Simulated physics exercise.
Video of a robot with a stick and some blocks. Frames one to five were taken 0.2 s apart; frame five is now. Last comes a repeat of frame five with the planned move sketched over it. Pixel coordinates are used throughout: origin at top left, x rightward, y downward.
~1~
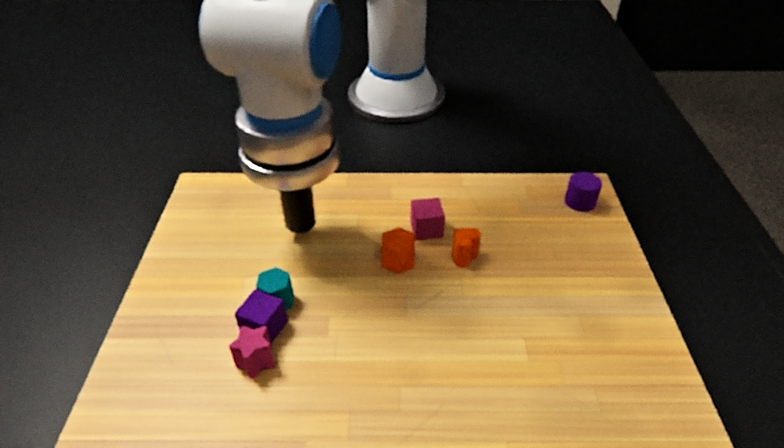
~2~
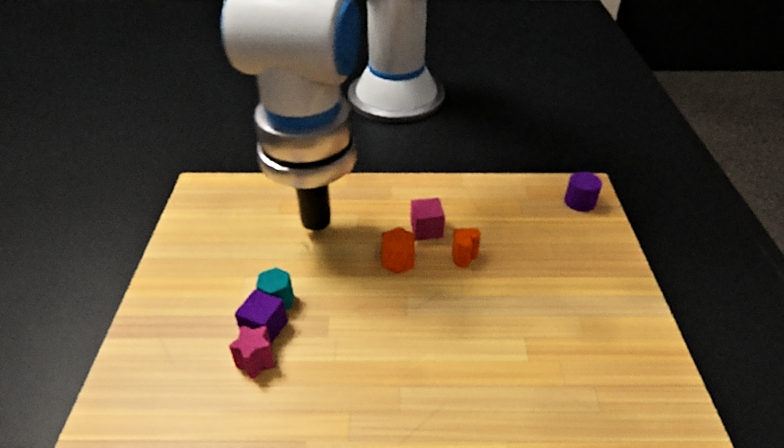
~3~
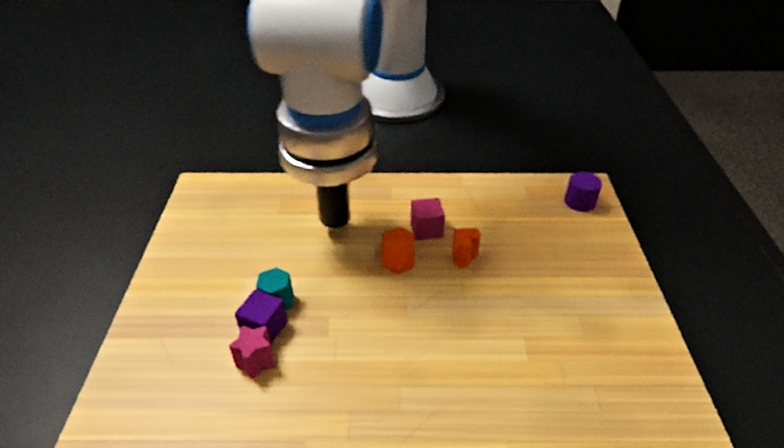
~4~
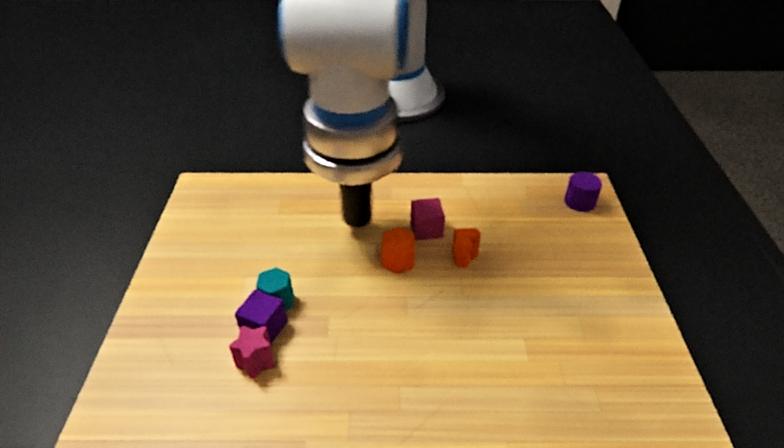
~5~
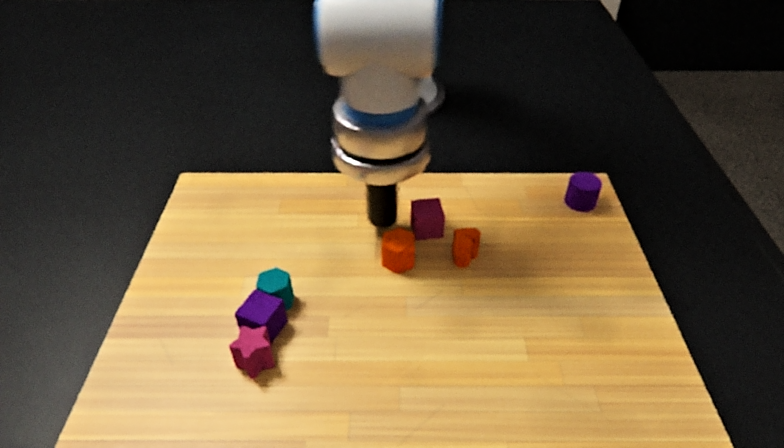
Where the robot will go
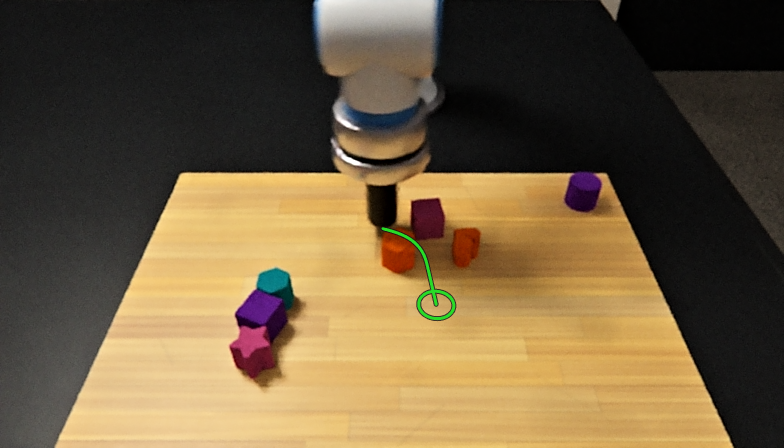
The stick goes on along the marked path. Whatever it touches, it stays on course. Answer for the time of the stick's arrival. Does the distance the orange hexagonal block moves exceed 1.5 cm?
I believe so.
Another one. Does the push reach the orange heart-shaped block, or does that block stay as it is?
That block will keep its spot.
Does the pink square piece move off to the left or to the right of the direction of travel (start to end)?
The left-hand side.
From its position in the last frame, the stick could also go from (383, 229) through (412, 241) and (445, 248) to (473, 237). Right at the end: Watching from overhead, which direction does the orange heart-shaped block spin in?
I'd predict that, seen from above, the orange heart-shaped block rotates clockwise.
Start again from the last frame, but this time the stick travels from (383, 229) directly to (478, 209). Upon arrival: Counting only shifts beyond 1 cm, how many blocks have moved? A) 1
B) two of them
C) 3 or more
A
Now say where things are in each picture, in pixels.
In the first picture, stick's lower end at (301, 223); orange hexagonal block at (399, 239); pink square piece at (428, 207); orange heart-shaped block at (467, 235).
In the second picture, stick at (316, 221); blocks still.
In the third picture, stick at (335, 219); blocks still.
In the fourth picture, stick at (357, 217); blocks still.
In the fifth picture, stick at (383, 217); orange hexagonal block at (399, 239); pink square piece at (428, 207); orange heart-shaped block at (467, 235).
Drawn move, from (383, 229) over (416, 244) and (429, 272) to (436, 305).
The first path, step by step. One third of the way, stick at (417, 233); orange hexagonal block at (399, 241); pink square piece at (441, 209), turned 30° anticlockwise.
Two thirds of the way, stick at (430, 261); orange hexagonal block at (396, 252), turned 50° clockwise; pink square piece at (441, 209), turned 30° anticlockwise.
At the end, stick at (437, 293); orange hexagonal block at (396, 252), turned 50° clockwise; pink square piece at (441, 209), turned 30° anticlockwise; orange heart-shaped block still.
